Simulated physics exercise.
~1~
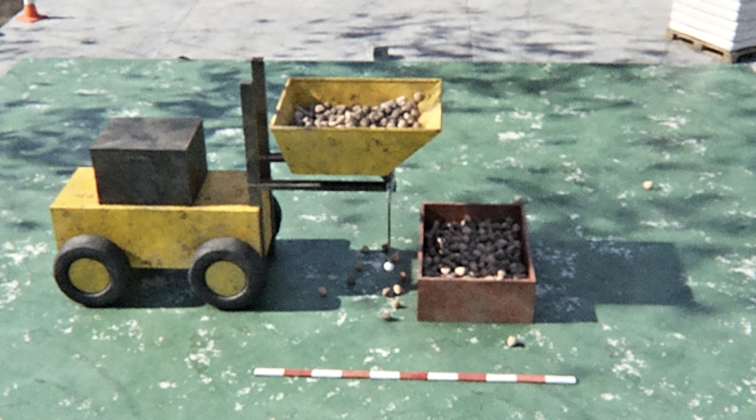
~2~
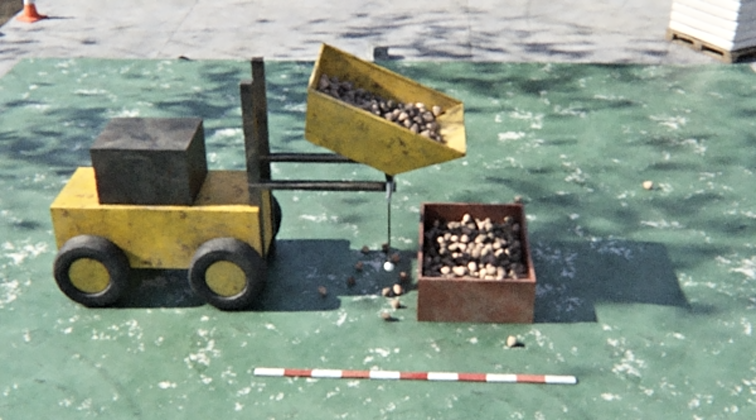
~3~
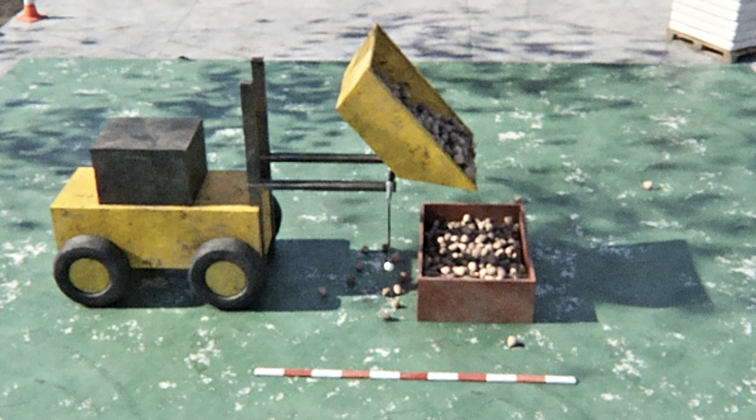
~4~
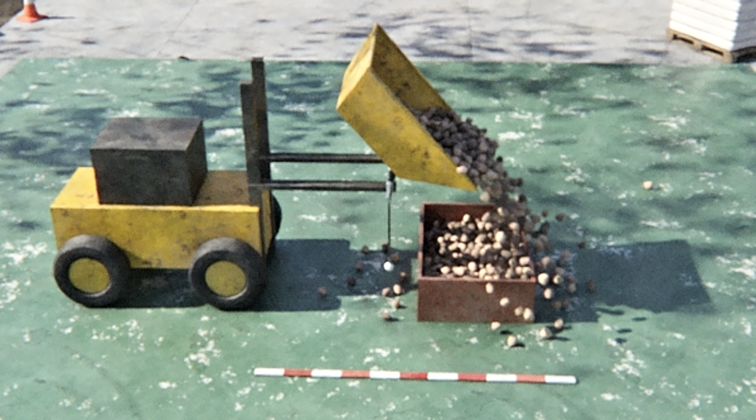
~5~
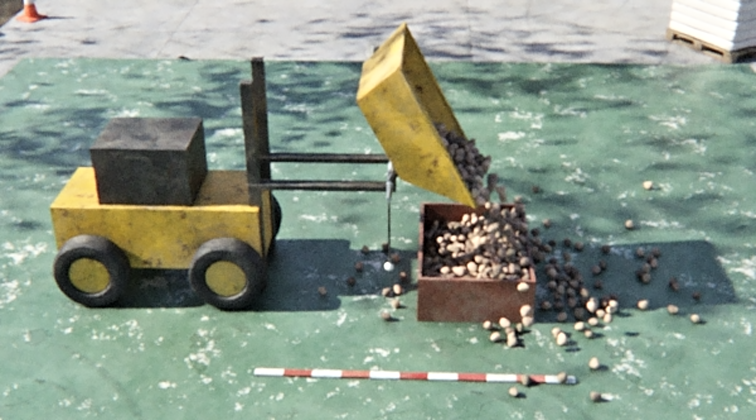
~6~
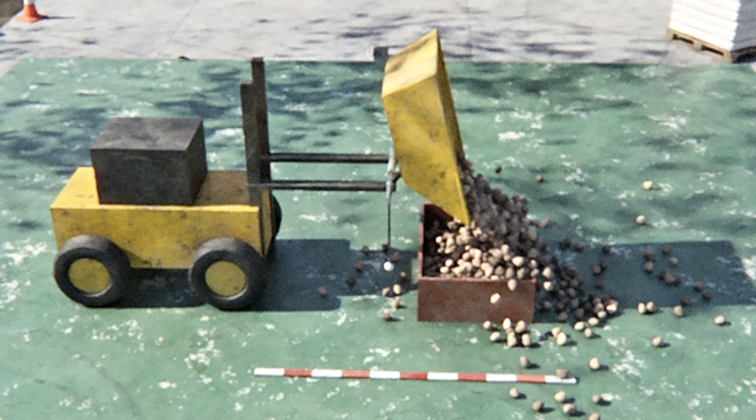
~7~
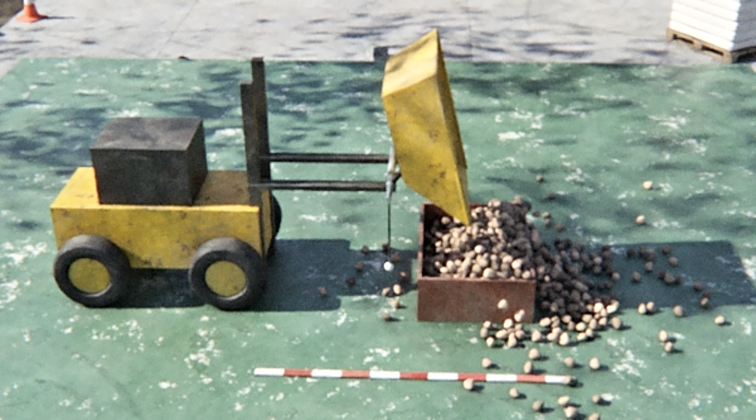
On a green, sunlit yard, a yellow fork truck tips its raised skip of round stones rightward in two stages over a partly filled reddish bin; the stones pour out, heaping the bin and spilling over its right side, and the emptied skip stays steeply tilted.
